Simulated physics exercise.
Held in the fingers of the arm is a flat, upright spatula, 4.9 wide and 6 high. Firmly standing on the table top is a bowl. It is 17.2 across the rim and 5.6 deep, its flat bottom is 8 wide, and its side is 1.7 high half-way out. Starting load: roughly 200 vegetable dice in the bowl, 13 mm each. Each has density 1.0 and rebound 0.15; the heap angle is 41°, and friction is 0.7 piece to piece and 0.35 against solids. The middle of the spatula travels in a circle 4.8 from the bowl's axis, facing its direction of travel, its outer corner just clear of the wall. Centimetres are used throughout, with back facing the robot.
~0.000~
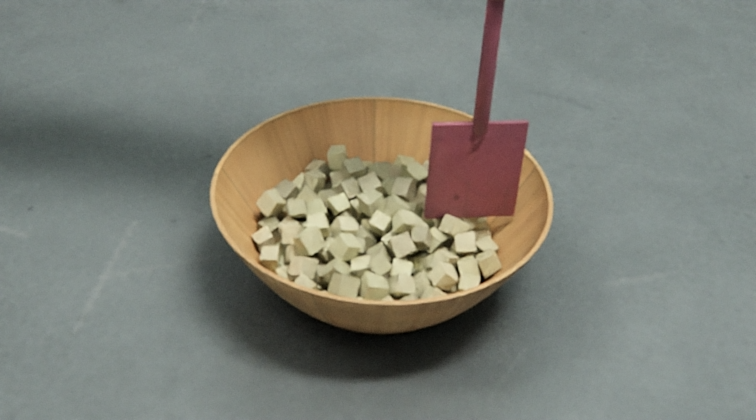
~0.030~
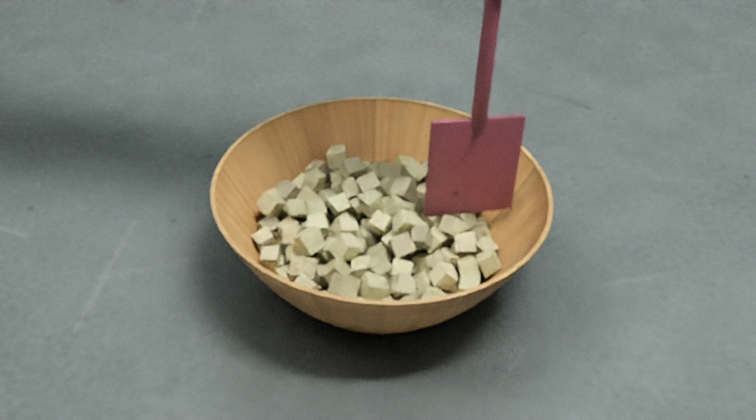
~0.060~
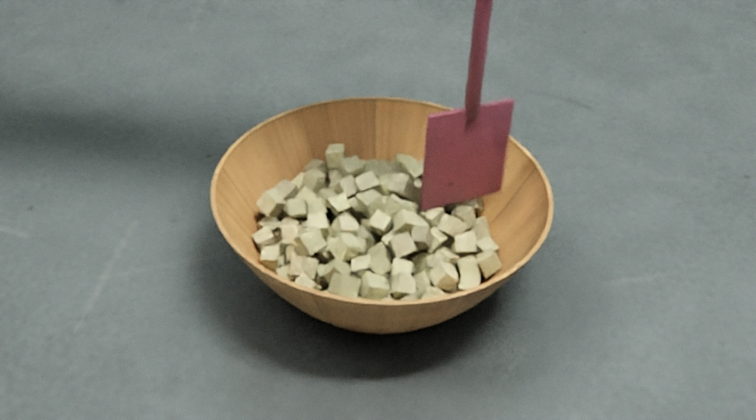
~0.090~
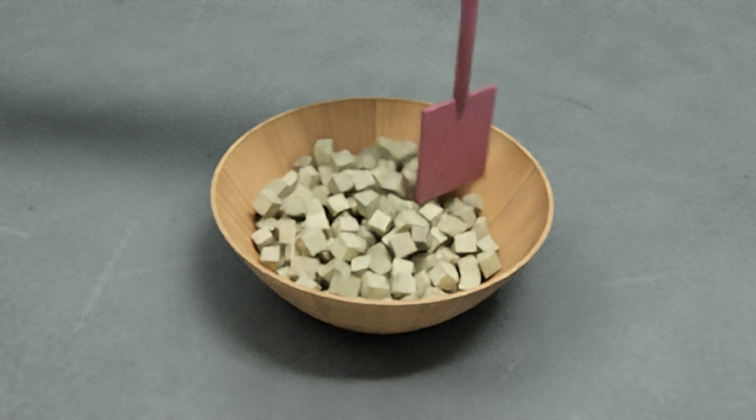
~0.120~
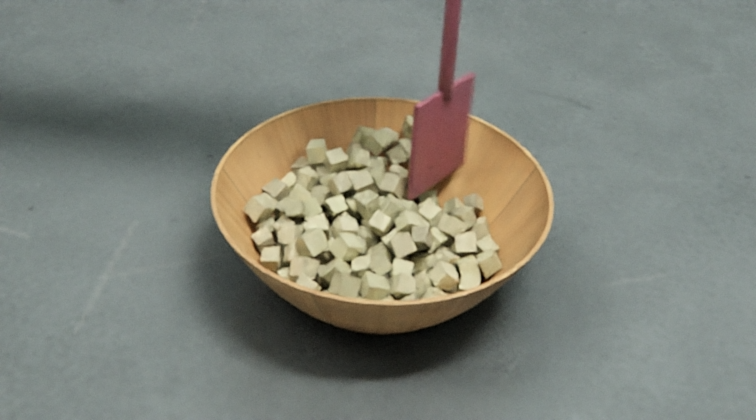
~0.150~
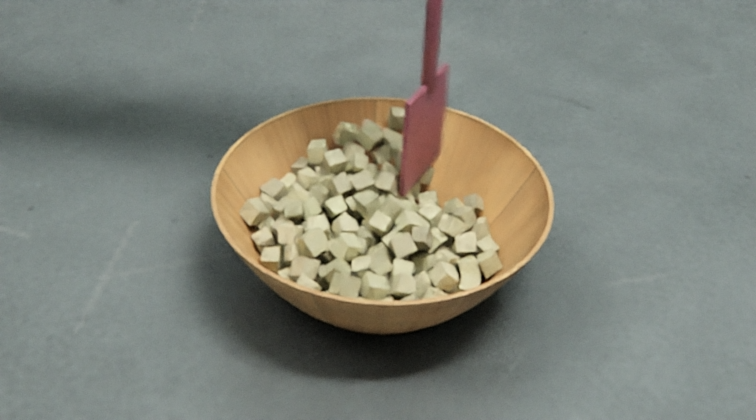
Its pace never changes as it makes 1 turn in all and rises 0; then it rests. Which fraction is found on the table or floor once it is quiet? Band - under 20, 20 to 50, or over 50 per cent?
Band: Under 20 per cent.
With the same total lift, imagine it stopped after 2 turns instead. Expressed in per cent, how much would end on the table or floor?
Estimate: Near 30 %.
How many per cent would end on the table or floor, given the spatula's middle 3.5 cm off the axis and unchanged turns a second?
Then some 15 percent.
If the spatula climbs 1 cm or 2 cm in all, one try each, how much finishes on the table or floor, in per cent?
Estimates: 10 % then 5 %.
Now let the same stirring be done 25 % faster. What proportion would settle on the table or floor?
I'd expect about 20 %.
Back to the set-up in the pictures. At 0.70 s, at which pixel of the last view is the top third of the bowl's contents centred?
In the last picture it sits around (477, 234).
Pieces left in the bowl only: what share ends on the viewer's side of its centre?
About 30 per cent.
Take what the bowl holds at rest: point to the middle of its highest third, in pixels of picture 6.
About (426, 172).
By 0.42 s, 174° round, highest piece 8 above the table; 204 in the bowl.
By 0.70 s, 292° round, highest piece 9 above the table; 189 in the bowl, 7 on the table or floor, 8 in flight or on the tool.
By 1.03 s, 0° round, highest piece 7 above the table; 176 in the bowl, 28 on the table or floor.
By 1.73 s, 0° round, highest piece 6 above the table; 176 in the bowl, 28 on the table or floor.
Final count, 176 in the bowl, 28 on the table or floor. That is 14 % on the table or floor.
